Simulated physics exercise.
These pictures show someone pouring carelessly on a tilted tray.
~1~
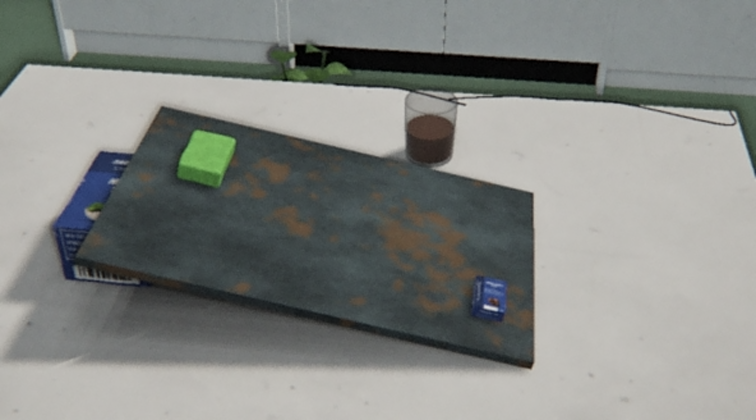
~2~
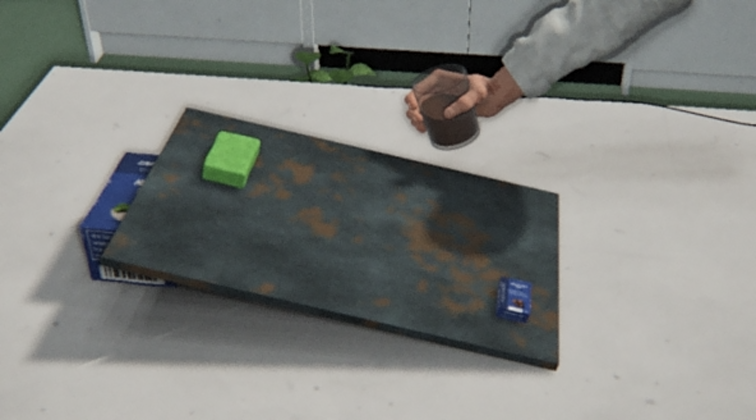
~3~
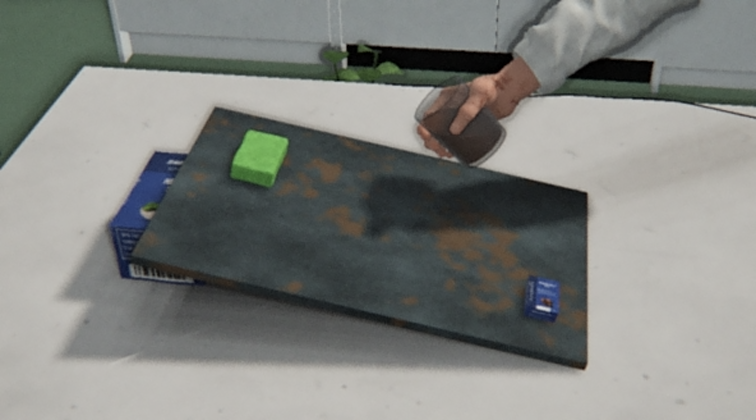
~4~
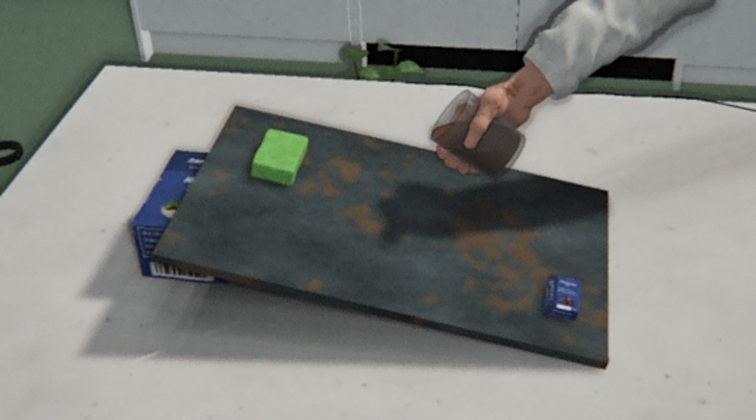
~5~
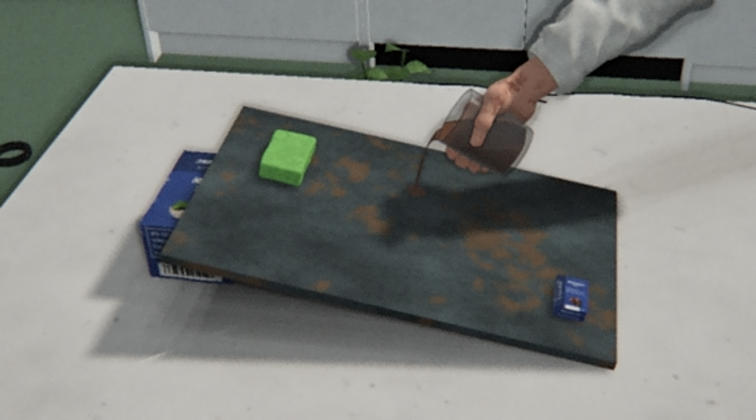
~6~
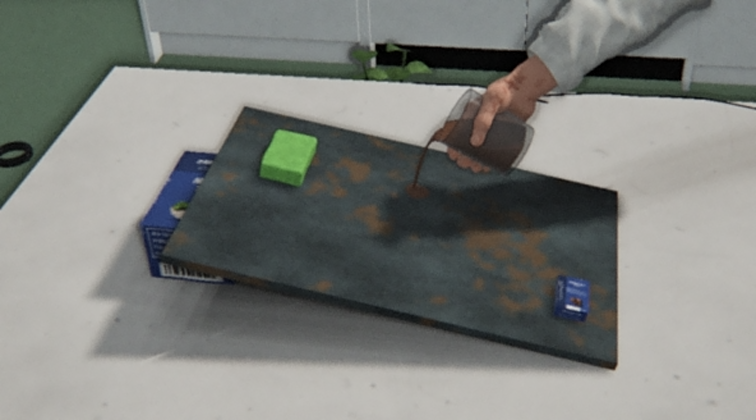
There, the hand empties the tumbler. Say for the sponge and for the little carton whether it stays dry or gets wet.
Sponge - stays dry, little carton - stays dry.
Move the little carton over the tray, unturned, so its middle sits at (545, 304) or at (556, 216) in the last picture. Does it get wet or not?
For the first try it is missed by the spill; for the second it is touched by the spill.
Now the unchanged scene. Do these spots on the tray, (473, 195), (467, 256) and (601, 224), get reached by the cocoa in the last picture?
In the order listed they come out caught by it, never touched, caught by it.
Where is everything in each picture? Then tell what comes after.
The first picture shows the tray slopes down to the right; tumbler (430, 126) about half full; sponge (207, 159); little carton (489, 298).
The second picture shows tumbler about half full, surface at (447, 108); sponge (231, 160).
The third picture shows tumbler (460, 122) tipped 40° with all of its load; little carton (542, 299).
The fourth picture shows the tray slopes down to the right; tumbler (477, 135) tipped 50° with all of its load; sponge (280, 157).
The fifth picture shows the first of it lands; tumbler (484, 133) tipped 55° with all of its load; little carton (570, 298).
The sixth picture shows the first of it lands; tumbler (485, 133) tipped 60° with all of its load; sponge (289, 158); little carton (571, 298).
Shortly, it runs down to the right; the sponge is still dry; the little carton is still dry.
Then, it runs down to the right and off the end; the sponge is still dry; the little carton is still dry.
At the finish, it runs down to the right and off the end; the sponge is still dry; the little carton is still dry.
